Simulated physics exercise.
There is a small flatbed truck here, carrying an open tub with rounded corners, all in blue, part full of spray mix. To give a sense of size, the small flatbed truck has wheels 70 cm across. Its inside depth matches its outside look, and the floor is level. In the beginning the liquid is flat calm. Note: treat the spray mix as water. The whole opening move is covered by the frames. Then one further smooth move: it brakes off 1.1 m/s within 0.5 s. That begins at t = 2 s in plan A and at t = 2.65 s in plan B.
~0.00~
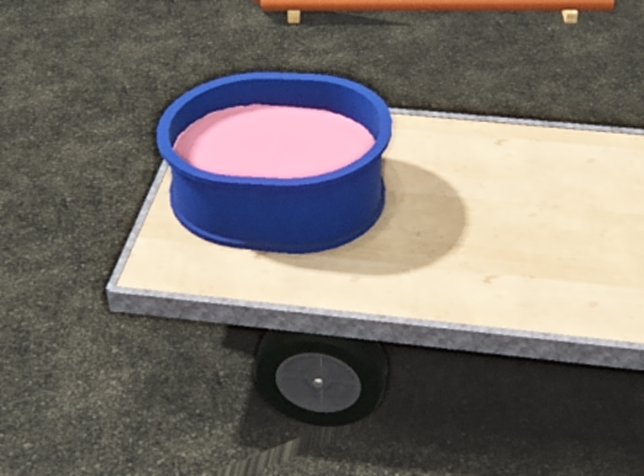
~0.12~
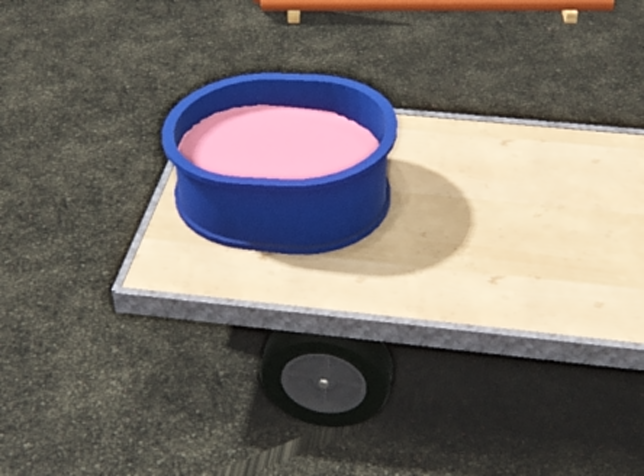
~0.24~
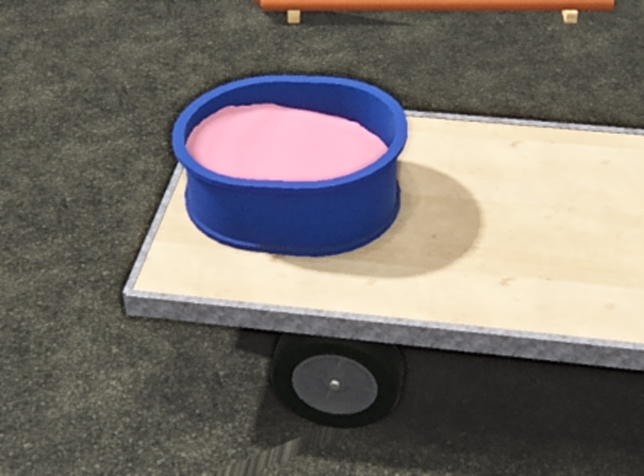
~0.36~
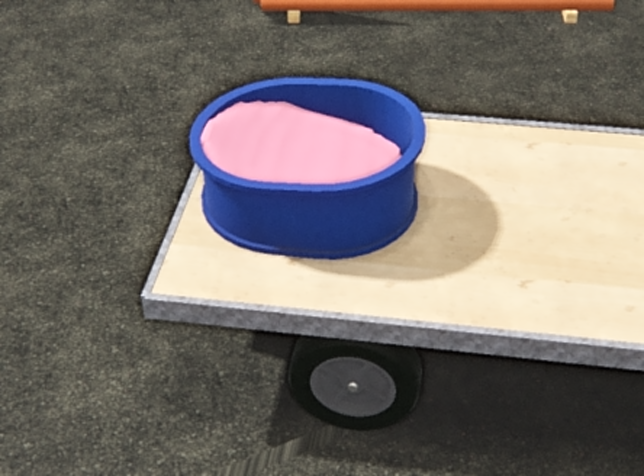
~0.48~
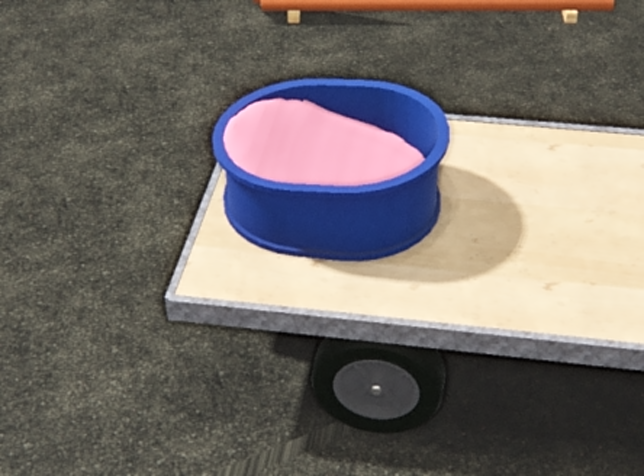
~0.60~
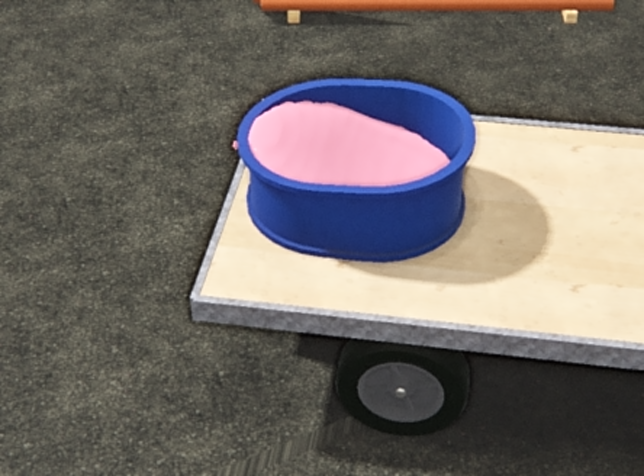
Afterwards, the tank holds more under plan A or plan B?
Under plan B it holds more.
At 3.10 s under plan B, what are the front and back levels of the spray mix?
The front reads 40 cm and the back 10 cm.
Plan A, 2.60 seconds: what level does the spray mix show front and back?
Front level 60 cm, back level 8 cm.
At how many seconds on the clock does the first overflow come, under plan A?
Near 2.9 s.
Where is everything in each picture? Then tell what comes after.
The spray mix reaches (357, 140) at the front end; it reaches (208, 127) at the back end; no slope yet; the front is on the right, levels are read along the far wall; a wheel hub at (317, 389), in the first picture.
The spray mix reaches (362, 141) at the front end; it reaches (213, 127) at the back end; no slope yet, in the second picture.
The spray mix reaches (372, 149) at the front end; it reaches (222, 124) at the back end; it is heaped 6° towards the back, in the third picture.
The spray mix reaches (389, 159) at the front end; it reaches (238, 113) at the back end; it is heaped 15° towards the back, in the fourth picture.
The spray mix reaches (411, 165) at the front end; it reaches (260, 112) at the back end; it is heaped 18° towards the back, in the fifth picture.
The spray mix reaches (436, 165) at the front end; it reaches (284, 114) at the back end; it is heaped 17° towards the back; a wheel hub at (400, 399), in the sixth picture.
For plan A, 2.60 s in, it stands 8 cm high behind and 60 cm in front; all of it is still inside.
For plan A, 5.49 s in, 7 per cent has gone mostly over the back, some over the front, 14 of 213 litres.
For plan B, 3.10 s in, it stands 10 cm high behind and 41 cm in front; all of it is still inside.
For plan B, 6.14 s in, 1 per cent has gone over the back, 2 of 213 litres.
